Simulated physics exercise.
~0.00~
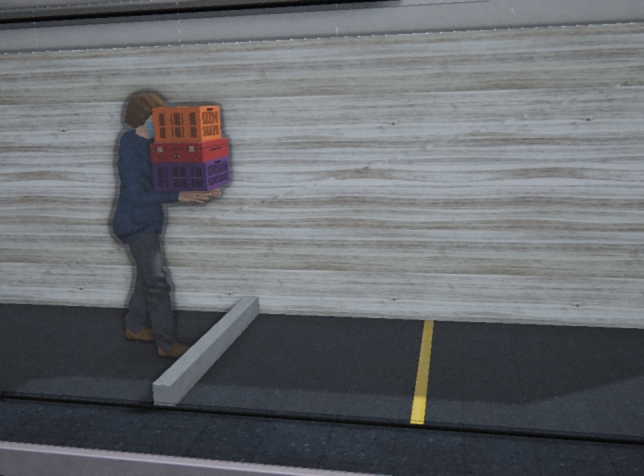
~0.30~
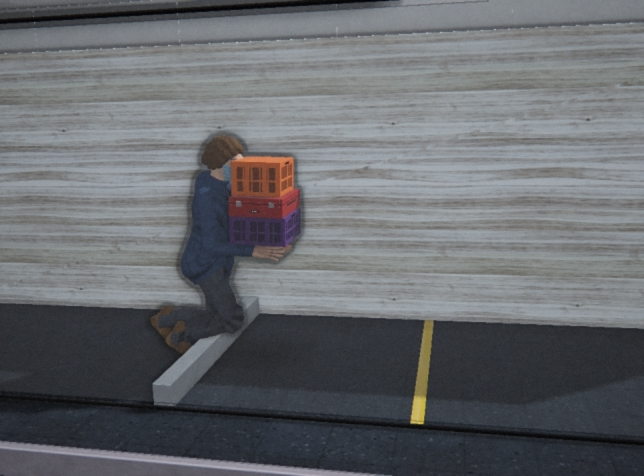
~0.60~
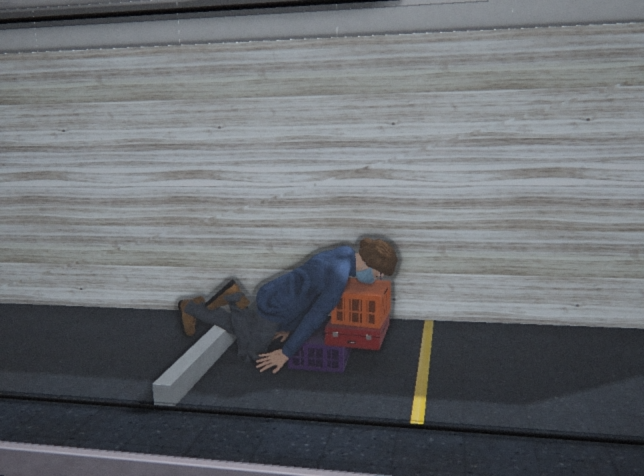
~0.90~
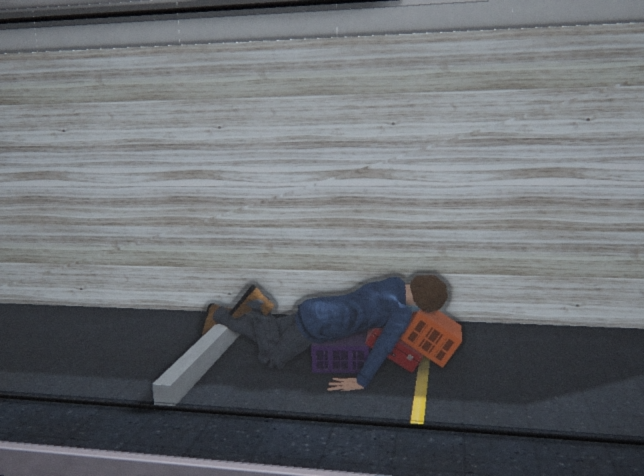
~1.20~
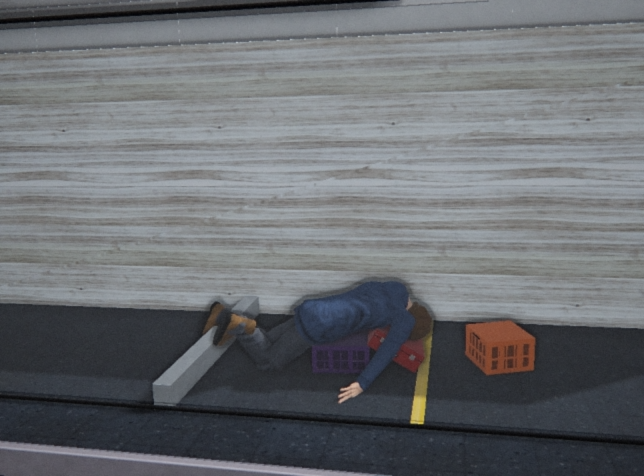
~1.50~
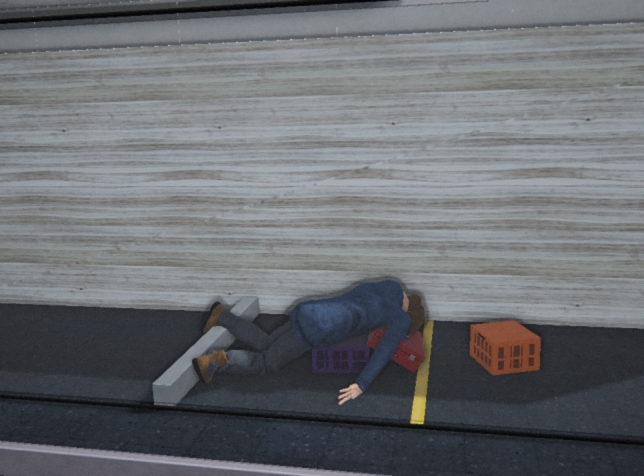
A man carrying three stacked crates pitched forward over a low rail and fell limply on top of them, and the orange one tumbled past the yellow line while the purple and red ones stayed short of it beneath his slumped body.
